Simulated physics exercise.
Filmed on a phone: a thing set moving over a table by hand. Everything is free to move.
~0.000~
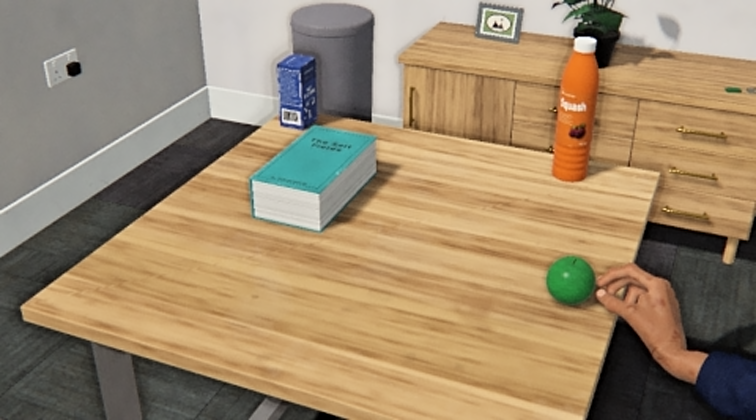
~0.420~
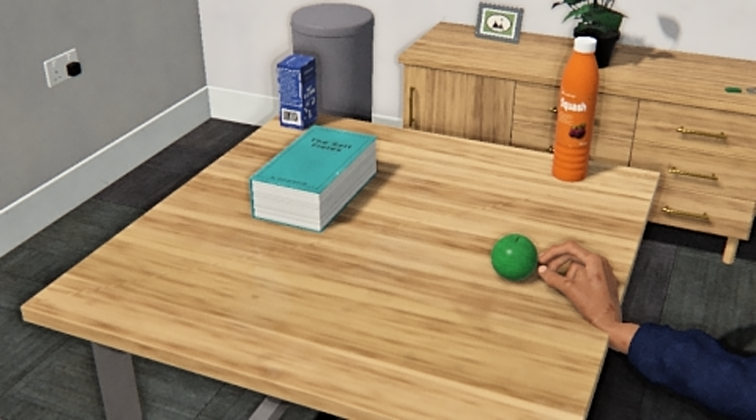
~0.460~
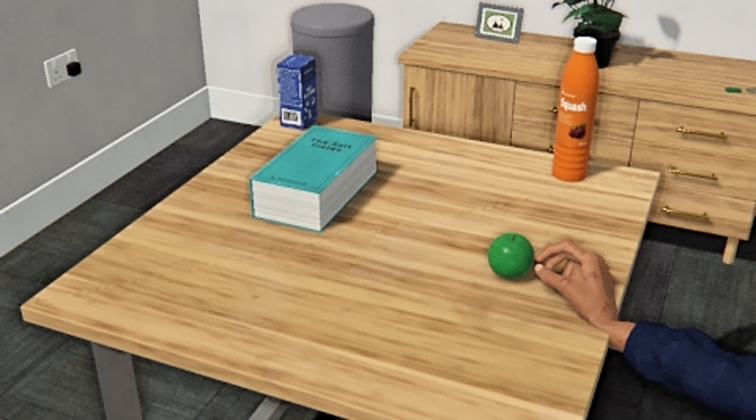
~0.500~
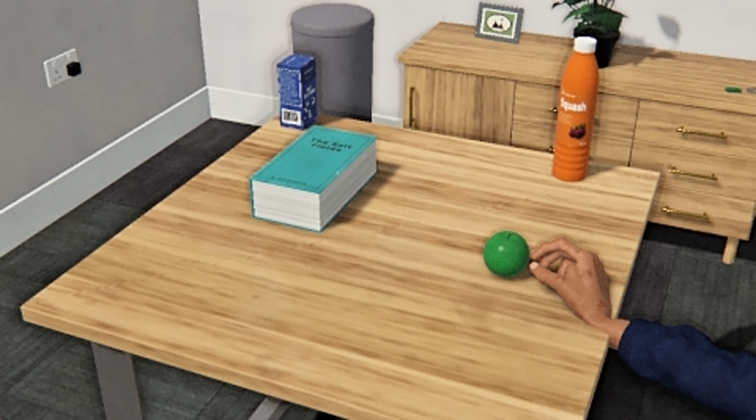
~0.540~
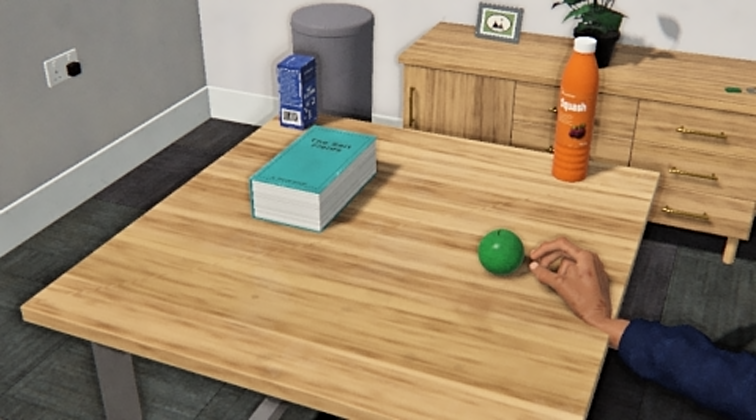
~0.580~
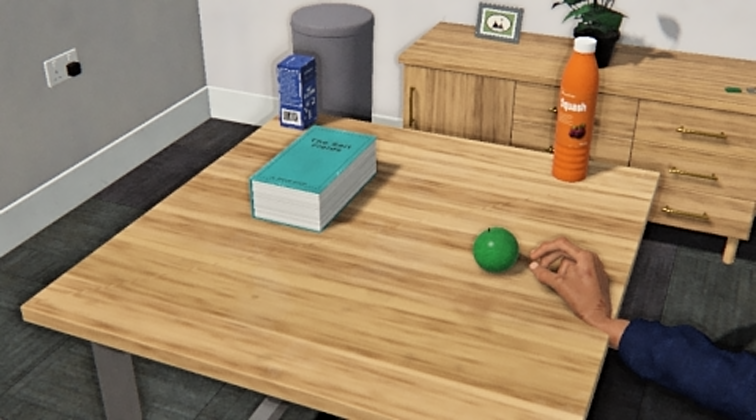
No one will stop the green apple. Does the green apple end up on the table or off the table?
The green apple stays on the table.
By 0.88 s, green apple moved about its own width near (461, 236).
By 1.38 s, green apple moved well along near (417, 218).
By 1.98 s, green apple moved well along near (381, 203).
When it is over (3.1 s), moved from the start, green apple. End places, in pixels of the last picture, green apple near (363, 195).
